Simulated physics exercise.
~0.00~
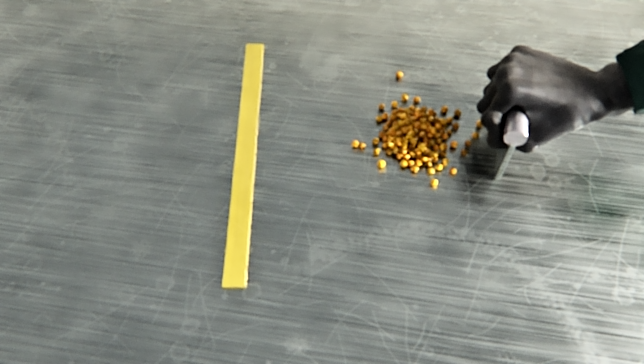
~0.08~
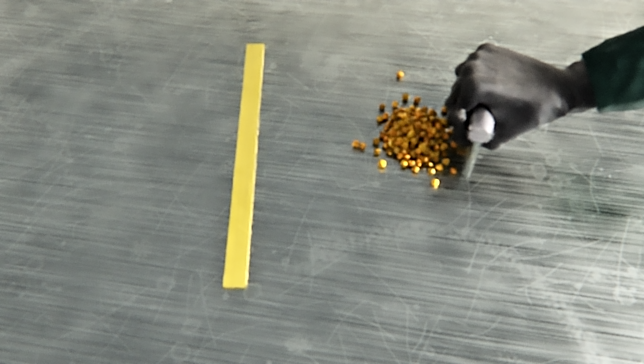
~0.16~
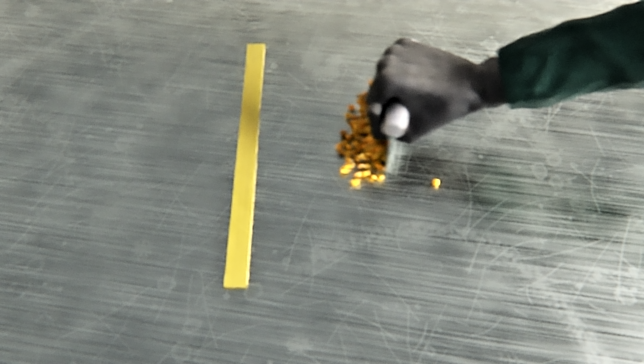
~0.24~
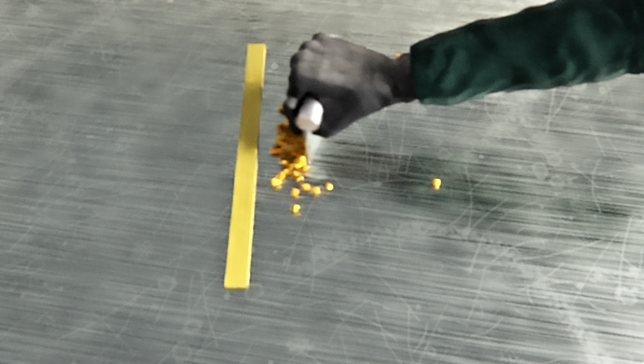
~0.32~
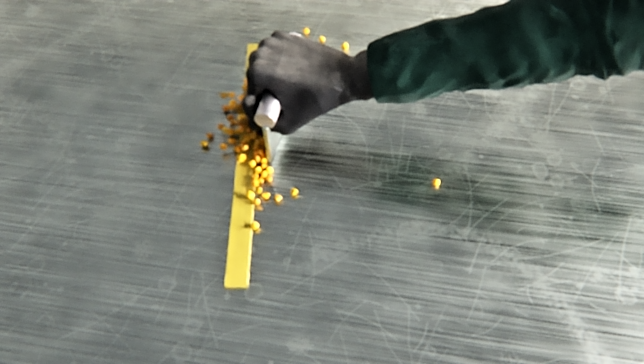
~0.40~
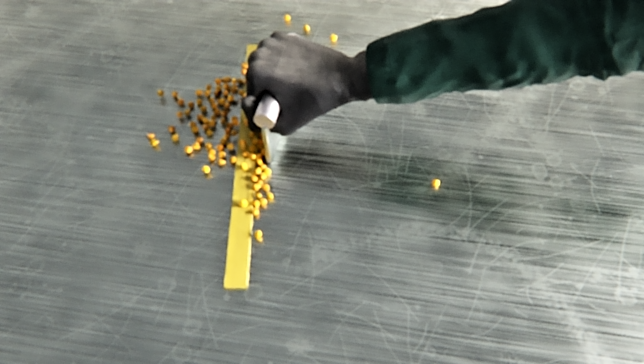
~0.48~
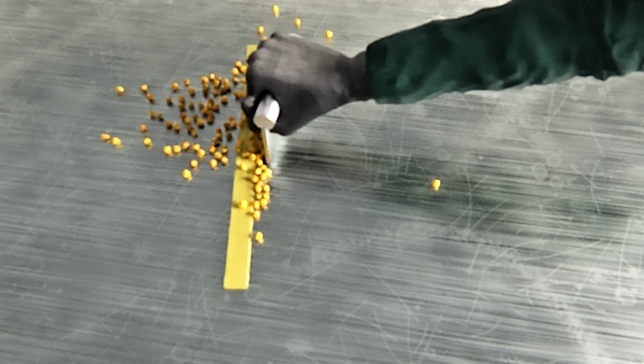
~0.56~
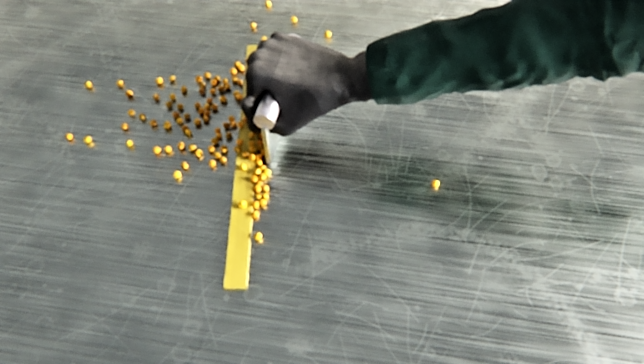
The clip opens on a scratched metal surface where a yellow strip lies to the left of a loose pile of golden maize kernels. A black-gloved hand, its arm in a dark green sleeve, holds a scraper at the pile's right side. The hand sweeps left, bunching the kernels and leaving one behind on the right. As the scraper reaches the strip, kernels spill onto and across it, and the hand stops there. The kernels beyond fan out farther left, ending widely scattered, while others remain on and beside the strip.
